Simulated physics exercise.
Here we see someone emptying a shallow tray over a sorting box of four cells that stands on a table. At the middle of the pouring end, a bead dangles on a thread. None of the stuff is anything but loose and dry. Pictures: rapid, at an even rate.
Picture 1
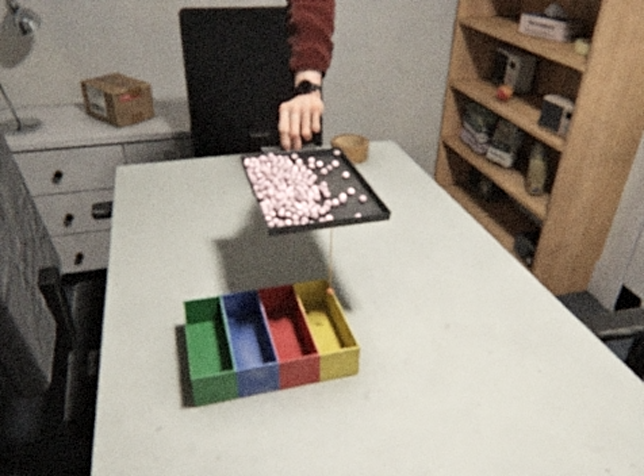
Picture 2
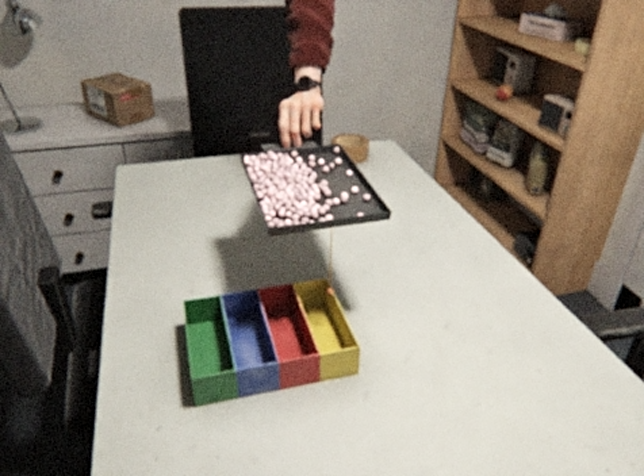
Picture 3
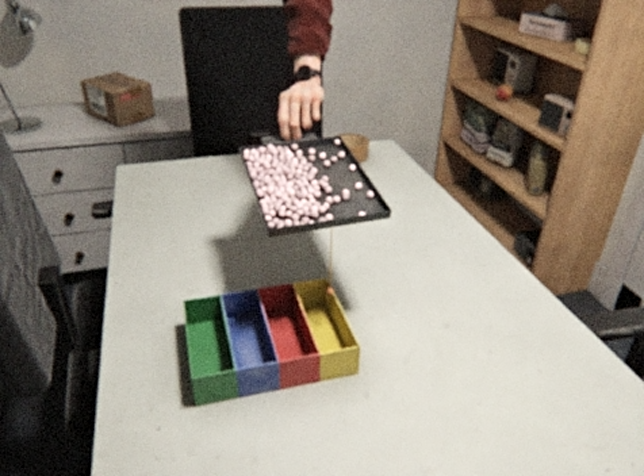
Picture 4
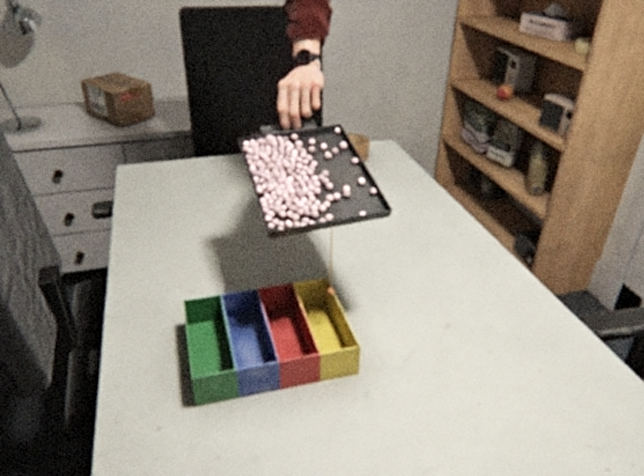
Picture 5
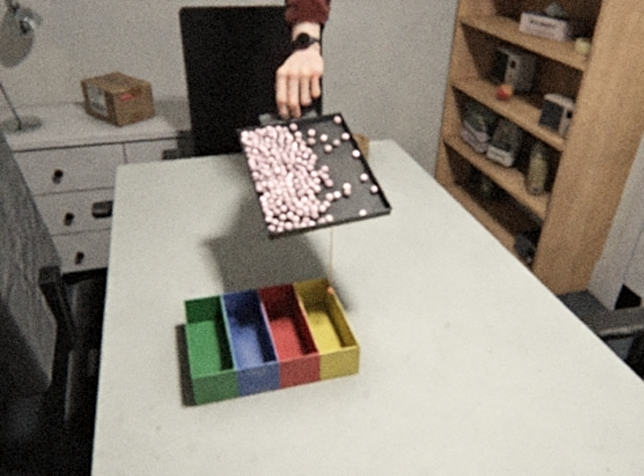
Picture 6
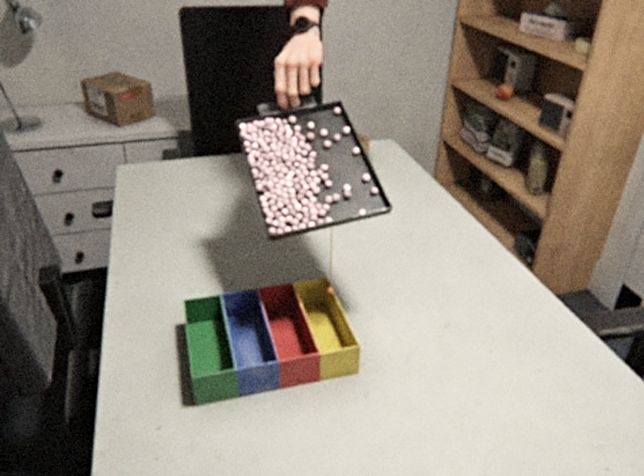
Black tray of small pink beads tilting steadily in a person's hand above a green, blue, red and yellow box on a table.
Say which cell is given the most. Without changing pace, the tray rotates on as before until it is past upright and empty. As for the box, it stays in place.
The red cell is given the most.
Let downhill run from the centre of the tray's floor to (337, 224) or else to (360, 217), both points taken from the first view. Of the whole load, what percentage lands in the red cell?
Roughly 20 percent, then 0 percent.
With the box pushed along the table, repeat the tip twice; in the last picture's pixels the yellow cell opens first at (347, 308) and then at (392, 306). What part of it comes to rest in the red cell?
First 30 per cent, second 0 per cent.
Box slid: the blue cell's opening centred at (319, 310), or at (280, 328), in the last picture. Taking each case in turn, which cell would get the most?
So the first one goes to green and the second to the cell in blue.
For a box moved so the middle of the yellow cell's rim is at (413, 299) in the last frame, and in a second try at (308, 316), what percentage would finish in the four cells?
You'd get 40 per cent first and 90 per cent second.
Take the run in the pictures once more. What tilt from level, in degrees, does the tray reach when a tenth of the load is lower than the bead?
At some 70 degrees.
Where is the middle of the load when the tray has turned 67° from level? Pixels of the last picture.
Roughly at (292, 217).
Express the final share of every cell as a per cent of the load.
The green cell holds about 0 %, the blue cell about 20 %, the red cell about 60 % and the yellow cell about 20 %.
Just after the last frame, tray tipped steeply; the larger part on the tray; just a few in the blue cell; just a few in the red cell; roughly a quarter falling or outside the box.
A moment on, tray tipped past a quarter turn; just a few on the tray; roughly half in the red cell; roughly a quarter in the blue cell; roughly a quarter in the yellow cell; just a few in the green cell; about a tenth falling or outside the box.
Further on, tray tipped past a quarter turn; roughly half in the red cell; roughly a quarter in the blue cell; roughly a quarter in the yellow cell; just a few in the green cell; about a tenth falling or outside the box.
When it is over, tray tipped past a quarter turn; roughly half in the red cell; roughly a quarter in the blue cell; roughly a quarter in the yellow cell; just a few in the green cell; about a tenth outside the box.
